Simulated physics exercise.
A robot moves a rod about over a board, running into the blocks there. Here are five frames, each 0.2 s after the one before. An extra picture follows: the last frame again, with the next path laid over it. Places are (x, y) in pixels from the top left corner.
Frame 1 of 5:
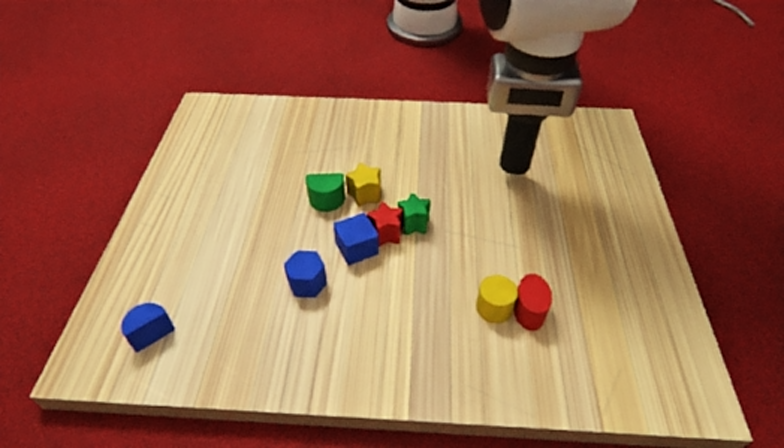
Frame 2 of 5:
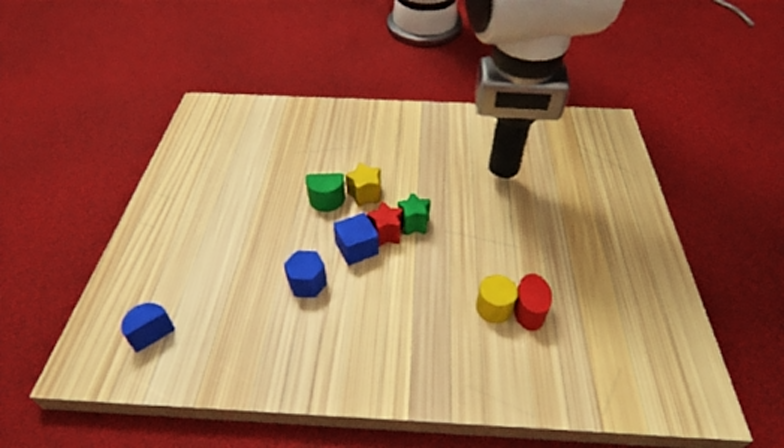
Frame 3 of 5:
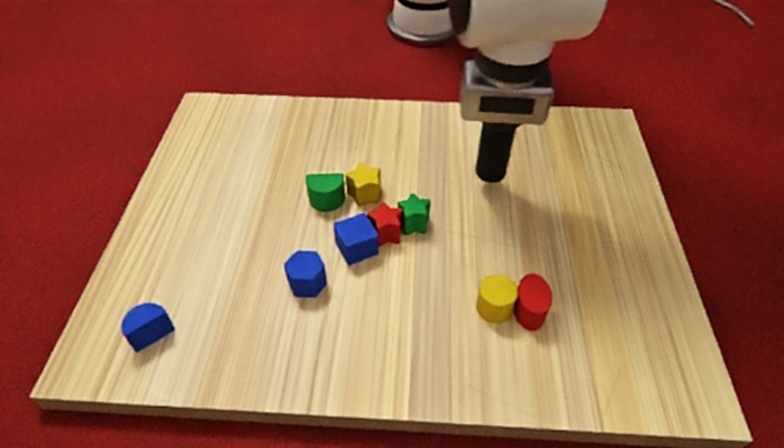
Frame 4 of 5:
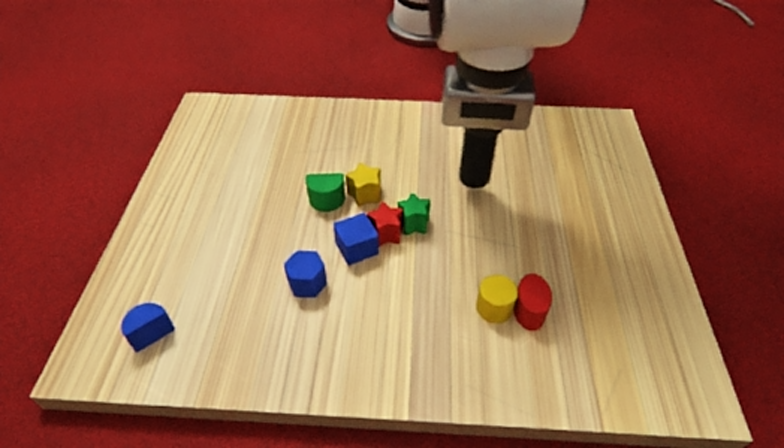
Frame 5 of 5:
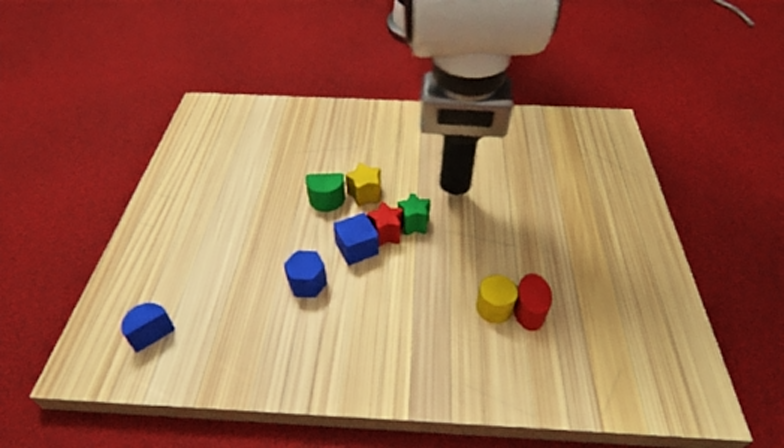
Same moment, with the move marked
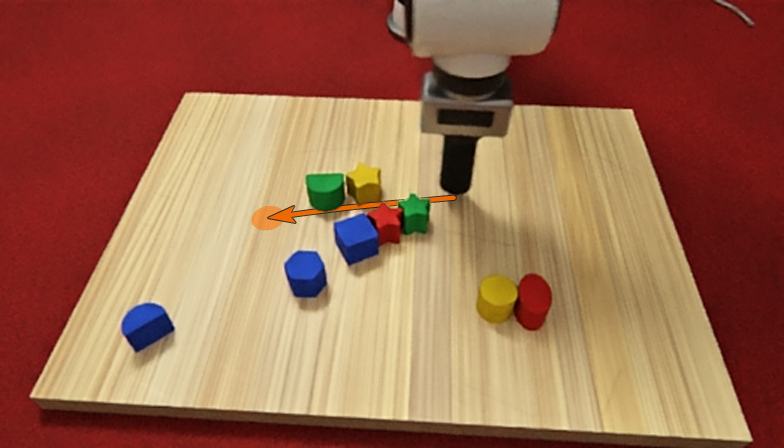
A robot arm moves its black rod left above a wooden board of still, colored blocks.
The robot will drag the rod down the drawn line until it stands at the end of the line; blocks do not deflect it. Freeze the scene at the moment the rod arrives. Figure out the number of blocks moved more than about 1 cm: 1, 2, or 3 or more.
By the end of the path, two blocks have moved more than about a centimetre.
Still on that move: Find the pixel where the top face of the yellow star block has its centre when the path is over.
It is at (334, 169).
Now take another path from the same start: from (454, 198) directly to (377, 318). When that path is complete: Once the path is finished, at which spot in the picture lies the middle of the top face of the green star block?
In the picture, that point is around (398, 217).
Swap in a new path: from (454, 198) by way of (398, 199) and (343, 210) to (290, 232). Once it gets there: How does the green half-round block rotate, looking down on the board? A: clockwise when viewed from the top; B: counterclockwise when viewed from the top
The one that fits is B, counterclockwise when viewed from the top.
Drawn move, from (454, 198) directly to (268, 218).
What follows on the original path. One third of the way, rod (392, 190); yellow star block (362, 174); red star block (387, 218), turned 15° clockwise; green star block (412, 204), turned 45° anticlockwise.
Two thirds of the way, rod (329, 196); green half-round block (303, 177), turned 40° anticlockwise; yellow star block (334, 169), turned 90° clockwise; red star block (387, 218), turned 15° clockwise; green star block (412, 204), turned 45° anticlockwise.
At the end, rod (265, 205); green half-round block (288, 173); yellow star block (334, 169), turned 90° clockwise; red star block (387, 218), turned 15° clockwise; green star block (412, 204), turned 45° anticlockwise.
